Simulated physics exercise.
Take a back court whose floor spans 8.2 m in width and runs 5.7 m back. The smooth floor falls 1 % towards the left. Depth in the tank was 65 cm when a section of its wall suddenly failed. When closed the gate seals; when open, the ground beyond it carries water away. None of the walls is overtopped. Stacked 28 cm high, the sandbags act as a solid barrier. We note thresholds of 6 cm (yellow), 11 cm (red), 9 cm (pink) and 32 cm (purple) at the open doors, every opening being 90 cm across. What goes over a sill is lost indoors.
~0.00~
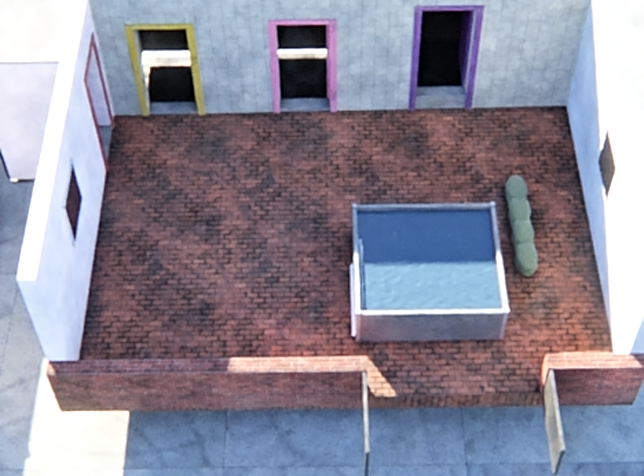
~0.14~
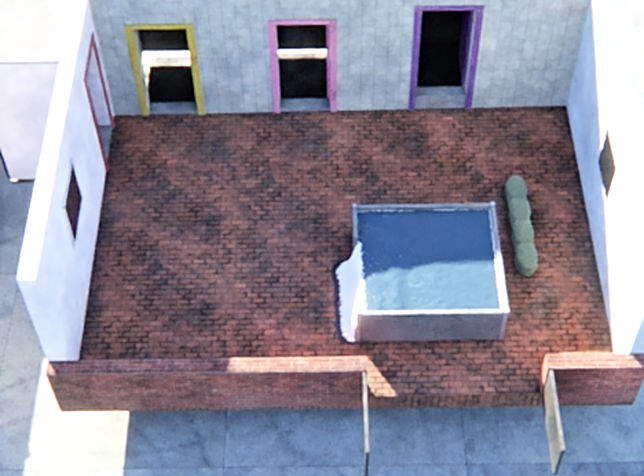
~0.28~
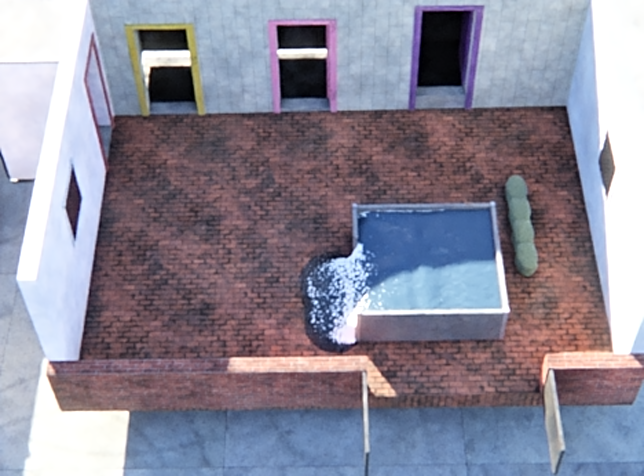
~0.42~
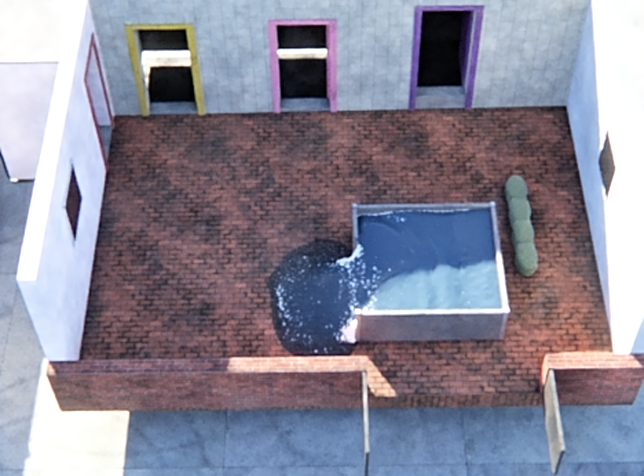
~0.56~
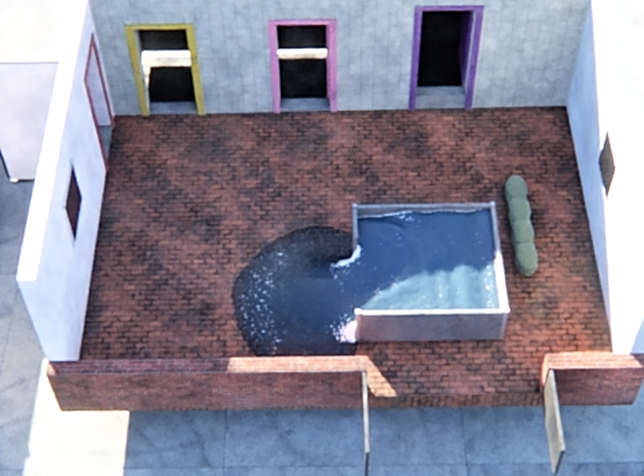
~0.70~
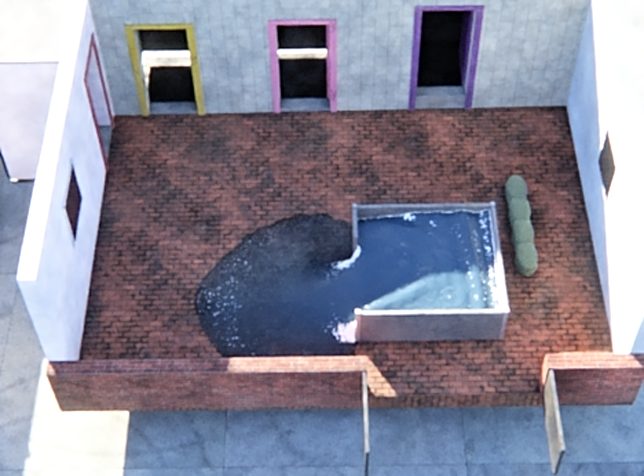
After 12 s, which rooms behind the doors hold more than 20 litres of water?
At the yellow door the limit will be broken. At the red door the limit will be broken. At the pink door the limit will hold. At the purple door the limit will hold.
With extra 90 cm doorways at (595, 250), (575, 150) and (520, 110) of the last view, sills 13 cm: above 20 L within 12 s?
Well, the first is on the low side, the second is on the low side, and the third is on the low side.
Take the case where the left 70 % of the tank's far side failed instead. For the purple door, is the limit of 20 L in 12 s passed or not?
Compared with the limit, purple is less.
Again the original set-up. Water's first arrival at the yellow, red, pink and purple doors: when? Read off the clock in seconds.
Yellow = 3.4 s, red = 2.4 s, pink = 5.0 s, purple = 6.0 s.
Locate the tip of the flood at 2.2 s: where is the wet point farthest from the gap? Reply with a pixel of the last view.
I'd put it close to (106, 180).
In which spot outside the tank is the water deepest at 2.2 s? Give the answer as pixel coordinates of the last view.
Look around (77, 377).
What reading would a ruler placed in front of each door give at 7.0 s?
In cm: Yellow 17, red 16, pink 9, purple 3.
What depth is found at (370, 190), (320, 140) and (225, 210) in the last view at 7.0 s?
1, 7 and 4 cm.
After 1.4 s water covers 30 % of the floor and is deepest (35 cm) near (348, 313); yellow door not reached, red door not reached, pink door not reached, purple door not reached.
After 2.2 s water covers 35 % of the floor and is deepest (46 cm) near (77, 377); yellow door not reached, red door not reached, pink door not reached, purple door not reached.
After 3.5 s water covers 40 % of the floor and is deepest (32 cm) near (77, 377); yellow door 6 cm at the sill, 0 L in, red door 10 cm at the sill, 0 L in, pink door not reached, purple door not reached.
After 7.0 s water covers 65 % of the floor and is deepest (22 cm) near (114, 119); yellow door 17 cm at the sill, 199 L in, red door 16 cm at the sill, 44 L in, pink door 9 cm at the sill, 0 L in, purple door 3 cm at the sill, 0 L in.
After 12.0 s water covers 95 % of the floor and is deepest (12 cm) near (96, 245); yellow door 10 cm at the sill, 322 L in, red door 11 cm at the sill, 86 L in, pink door 6 cm at the sill, 1 L in, purple door 4 cm at the sill, 0 L in.
